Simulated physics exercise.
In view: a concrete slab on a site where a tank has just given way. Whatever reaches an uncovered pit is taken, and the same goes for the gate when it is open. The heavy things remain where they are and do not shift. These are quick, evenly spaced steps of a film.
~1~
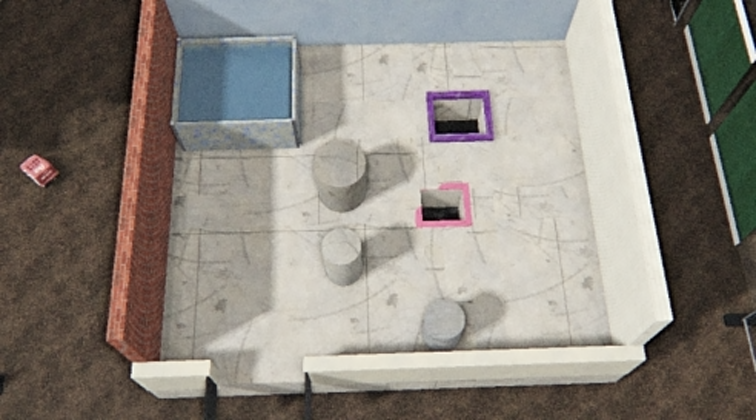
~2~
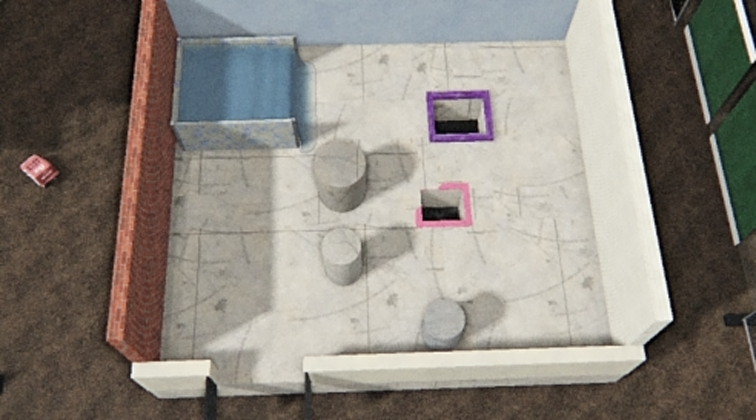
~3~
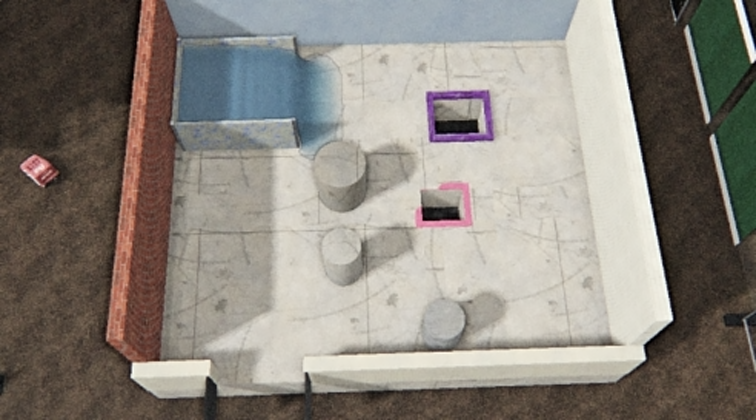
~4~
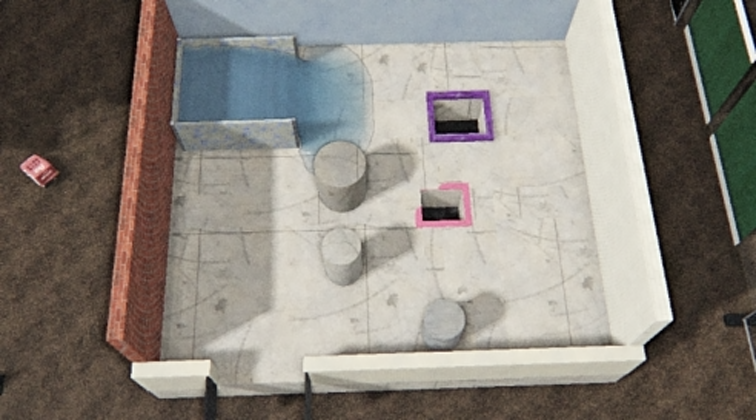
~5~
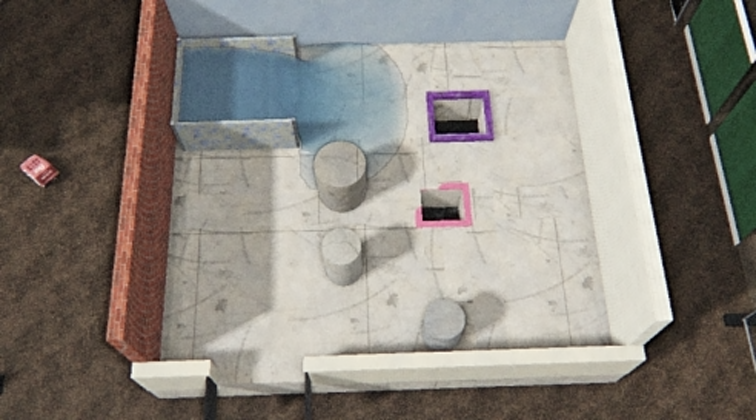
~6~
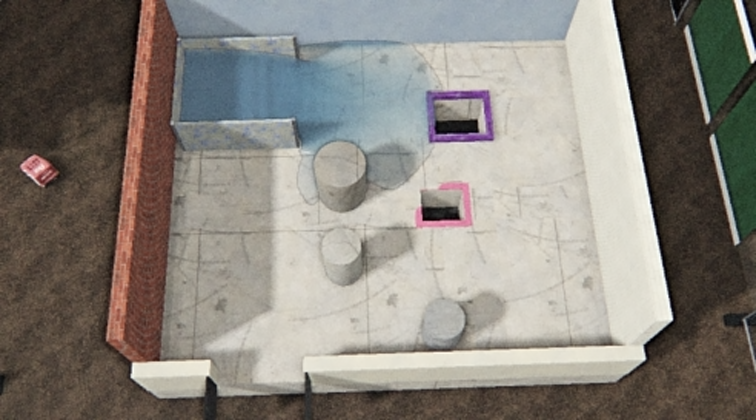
On a walled concrete slab, blue water held in a tank at the upper left pours out through its open right side and fans across the floor, spreading rightward around a grey cylinder and reaching the purple-edged square opening.
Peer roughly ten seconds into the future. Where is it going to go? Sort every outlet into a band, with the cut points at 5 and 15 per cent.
Final shares: The gate under 5 %; the pink pit over 15 %; the purple pit over 15 %.
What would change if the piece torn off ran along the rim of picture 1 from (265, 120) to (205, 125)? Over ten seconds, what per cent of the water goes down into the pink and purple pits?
Pink about 6 %, purple about 0 %.
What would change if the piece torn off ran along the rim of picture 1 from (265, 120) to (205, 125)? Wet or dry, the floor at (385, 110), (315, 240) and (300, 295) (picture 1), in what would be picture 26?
The first would be still unwetted, the second drenched and the third drenched.
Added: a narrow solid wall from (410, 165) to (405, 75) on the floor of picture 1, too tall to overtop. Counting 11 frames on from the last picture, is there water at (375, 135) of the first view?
Point status: Inundated.
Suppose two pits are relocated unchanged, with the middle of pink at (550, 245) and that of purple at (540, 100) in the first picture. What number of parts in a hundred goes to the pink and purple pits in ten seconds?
Measured shares in per cent - pink 25, purple 30.
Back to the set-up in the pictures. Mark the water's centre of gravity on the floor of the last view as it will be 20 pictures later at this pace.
(437, 127).
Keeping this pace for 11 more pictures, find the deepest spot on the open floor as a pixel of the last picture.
I'd put it around (559, 57).
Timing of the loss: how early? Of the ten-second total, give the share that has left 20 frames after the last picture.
Share gone by then: About 60 %.
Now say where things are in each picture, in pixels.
The water tank at (236, 82) is whole and still, in the first picture.
Water pours out at (295, 96) and has run to (303, 151), in the second picture.
The front is at a hidden place, out from the gap at (296, 97), in the third picture.
Water pours out at (296, 99) and has run to a hidden place, in the fourth picture.
The front is at (403, 129), out from the gap at (296, 99), in the fifth picture.
The front is at (437, 85), out from the gap at (296, 99), in the sixth picture.
A moment on, water covers 35 % of the floor; the gate 0 %, the pink pit 1 %, the purple pit 5 %.
Next, water covers 40 % of the floor; the gate 0 %, the pink pit 3 %, the purple pit 11 %.
Then, water covers 45 % of the floor; the gate 0 %, the pink pit 6 %, the purple pit 16 %.
Later, water covers 65 % of the floor; the gate 0 %, the pink pit 10 %, the purple pit 17 %.
In the end, water covers 90 % of the floor; the gate 1 %, the pink pit 19 %, the purple pit 17 %.
